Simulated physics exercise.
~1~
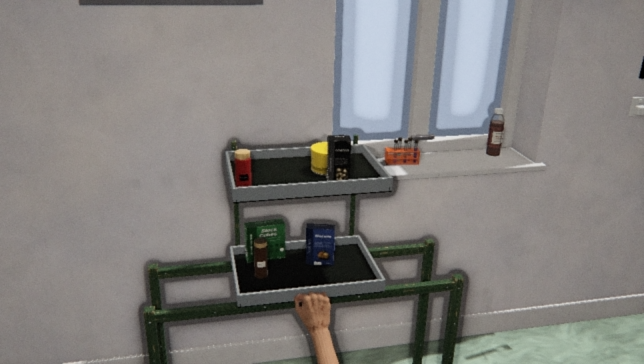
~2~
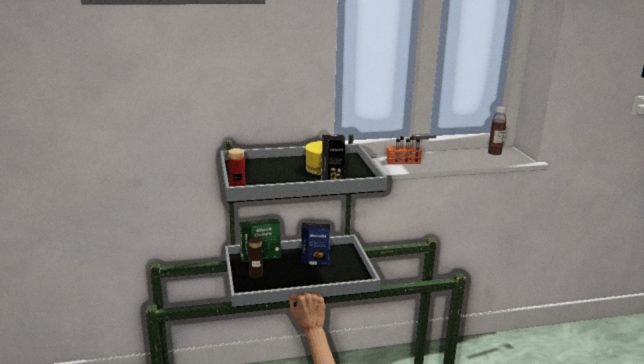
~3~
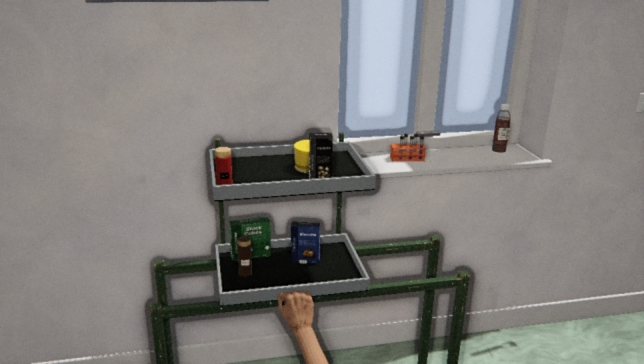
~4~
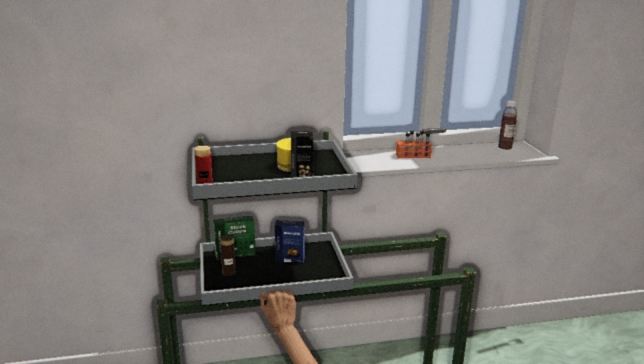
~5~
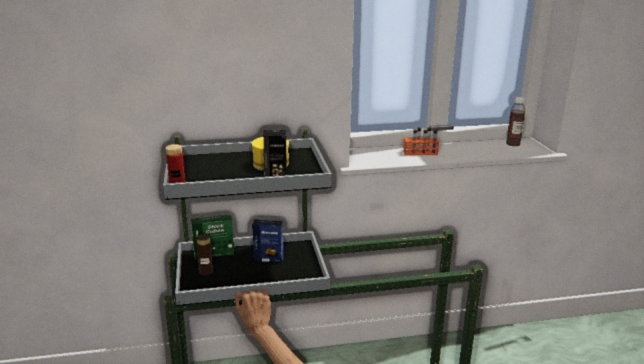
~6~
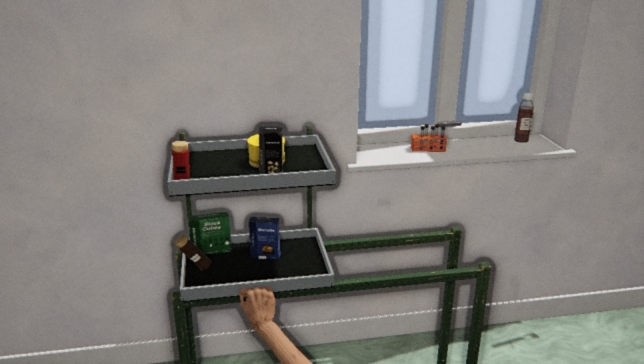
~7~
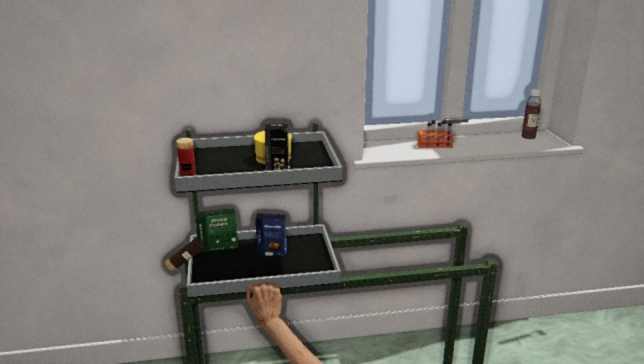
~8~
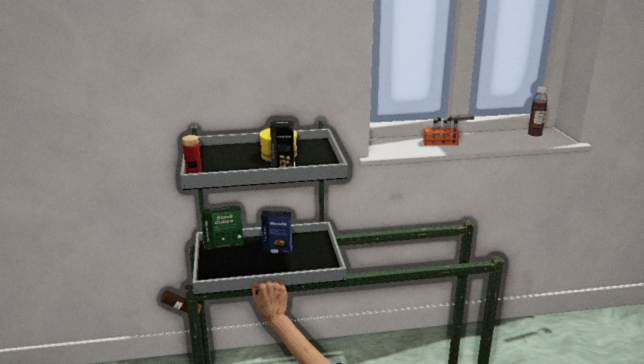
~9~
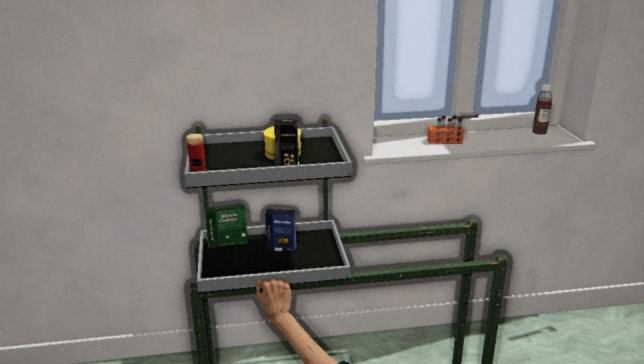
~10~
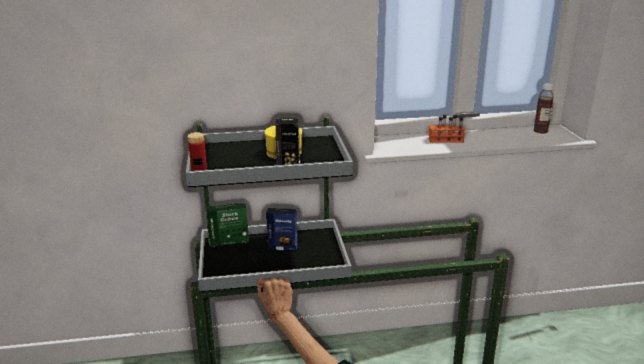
Against a grey wall beside a window, a green metal stand holds two shelves of small items, with a hand at the edge of the lower one. The shelves slide left, gathering speed, carrying a red shaker, a yellow tub and a black carton above, and a brown shaker with green and blue packets below. They stop abruptly, and the brown shaker tips left over the low rim. It turns upside down beyond the edge and drops out of sight. The other five items stay standing on the now still shelves, the hand still in front.
